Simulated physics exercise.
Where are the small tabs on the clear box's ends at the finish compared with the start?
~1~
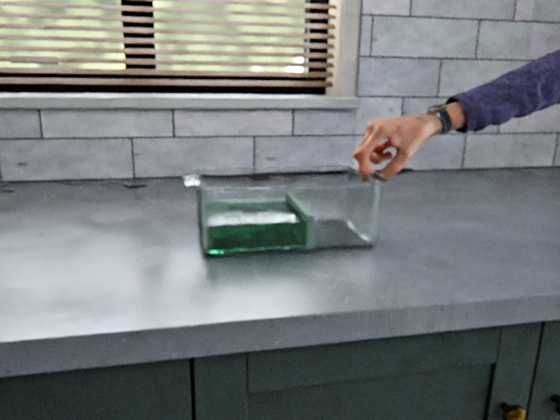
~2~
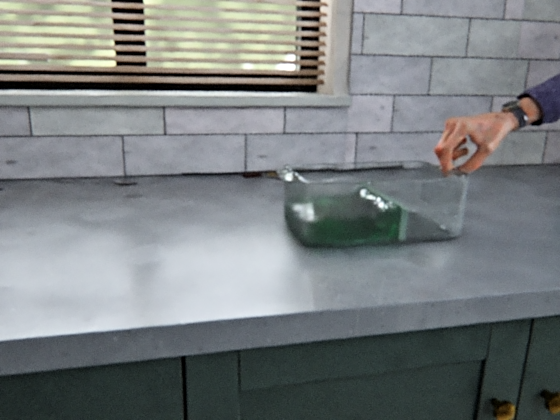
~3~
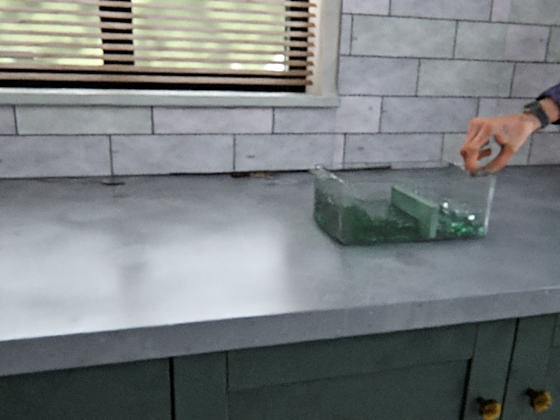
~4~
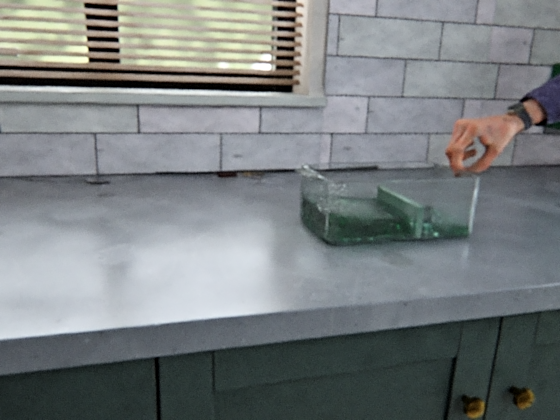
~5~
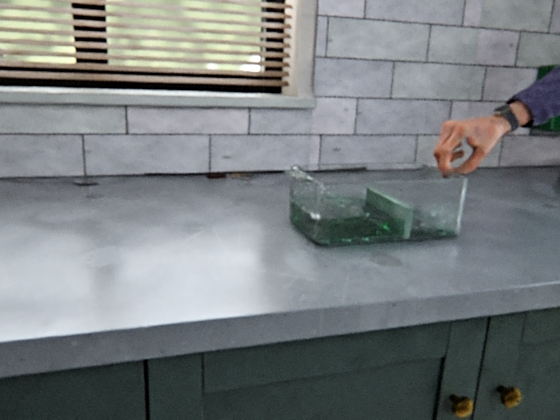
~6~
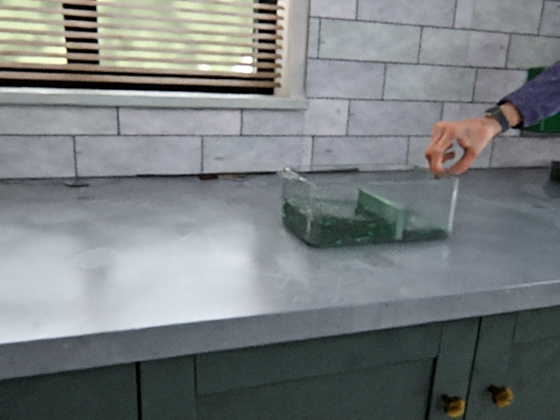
They are farther to the right along the counter than at the start, having moved with the box as the hand pulled it.
